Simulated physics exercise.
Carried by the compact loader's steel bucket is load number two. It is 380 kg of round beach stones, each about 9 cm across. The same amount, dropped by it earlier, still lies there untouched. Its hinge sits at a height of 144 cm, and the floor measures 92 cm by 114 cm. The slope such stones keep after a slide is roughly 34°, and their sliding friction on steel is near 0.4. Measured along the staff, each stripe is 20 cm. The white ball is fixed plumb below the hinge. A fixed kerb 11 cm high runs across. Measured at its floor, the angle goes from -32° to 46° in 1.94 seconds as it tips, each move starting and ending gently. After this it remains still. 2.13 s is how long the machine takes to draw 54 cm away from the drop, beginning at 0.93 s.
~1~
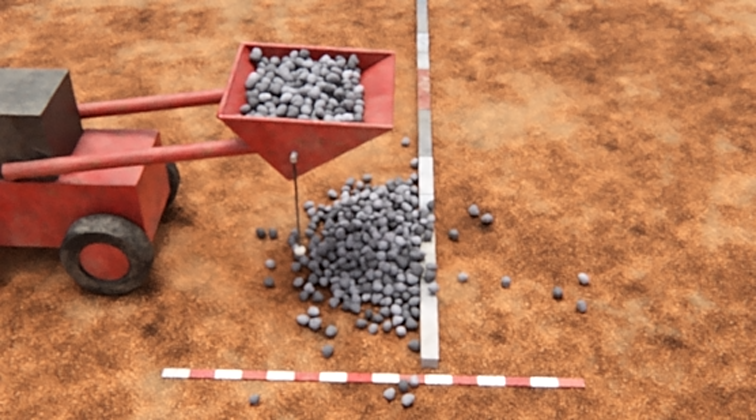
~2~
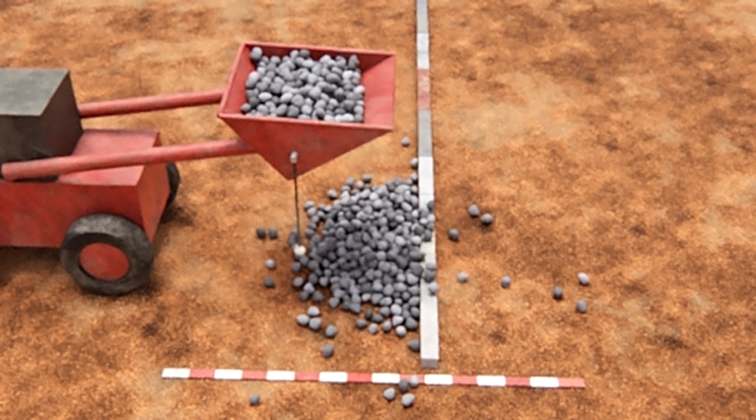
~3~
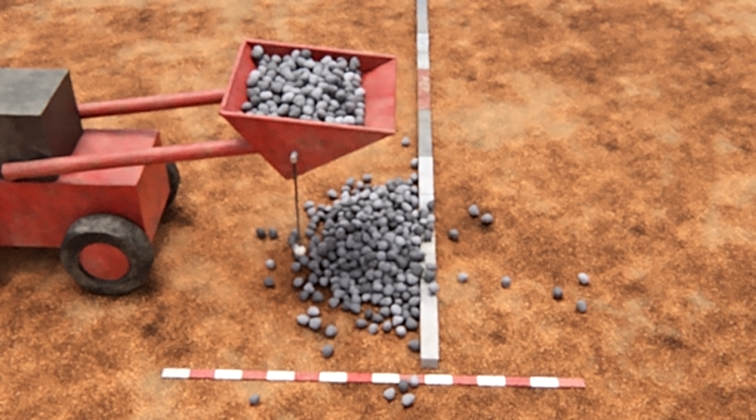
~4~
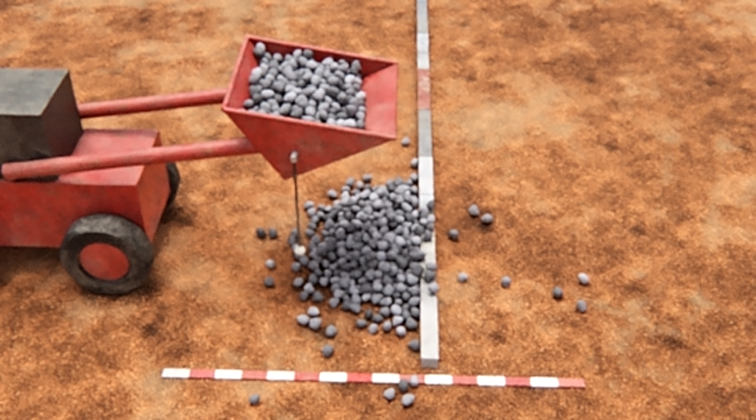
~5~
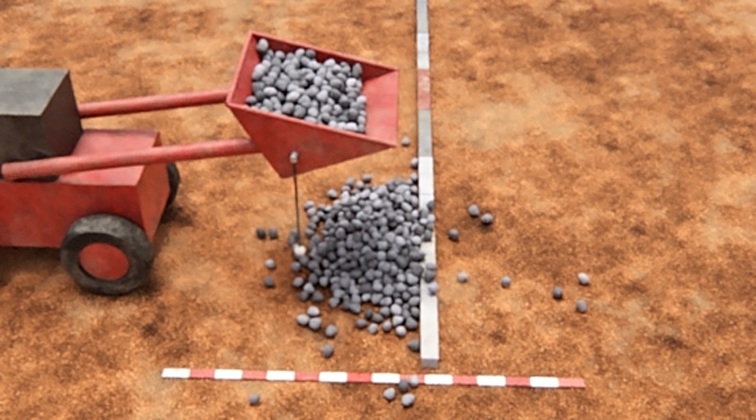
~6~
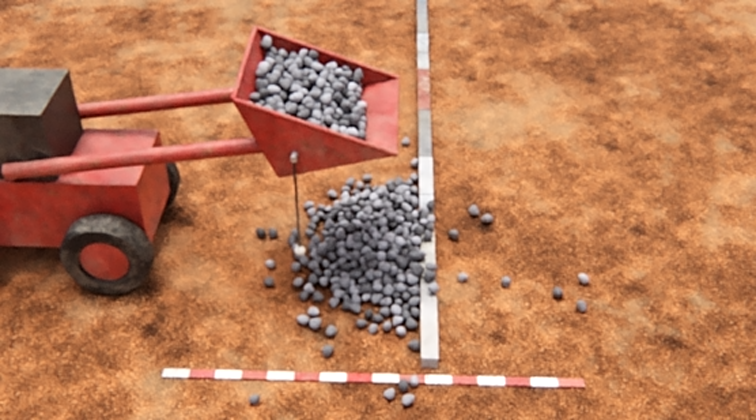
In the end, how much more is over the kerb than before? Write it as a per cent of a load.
By the end about 19 per cent more lies there.
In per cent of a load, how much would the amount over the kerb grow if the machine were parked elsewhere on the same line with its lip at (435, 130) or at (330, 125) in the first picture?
Some 50 percent first and 0 percent second.
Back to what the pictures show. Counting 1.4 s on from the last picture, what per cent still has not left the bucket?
That works out to about 5 %.
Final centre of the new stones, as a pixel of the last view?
Near (382, 241).
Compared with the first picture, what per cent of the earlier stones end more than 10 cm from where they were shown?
Roughly 25 % of them.
Then, 0.9 s after the last picture the floor is at 34°; in per cent of one load, 82 in the bucket, 116 on this side of the kerb, 2 over the kerb; the foremost stones are at (511, 261).
Then, 1.4 s after the last picture the floor is at 46°; in per cent of one load, 3 in the bucket, 186 on this side of the kerb, 10 over the kerb; the foremost stones are at (525, 261).
Then, 2.9 s after the last picture the floor is at 46°; in per cent of one load, 0 in the bucket, 179 on this side of the kerb, 21 over the kerb; the foremost stones are at (560, 262).
Then, 5.7 s after the last picture the floor is at 46°; in per cent of one load, 0 in the bucket, 179 on this side of the kerb, 21 over the kerb; the foremost stones are at (560, 262). Net gain over the kerb, 19.
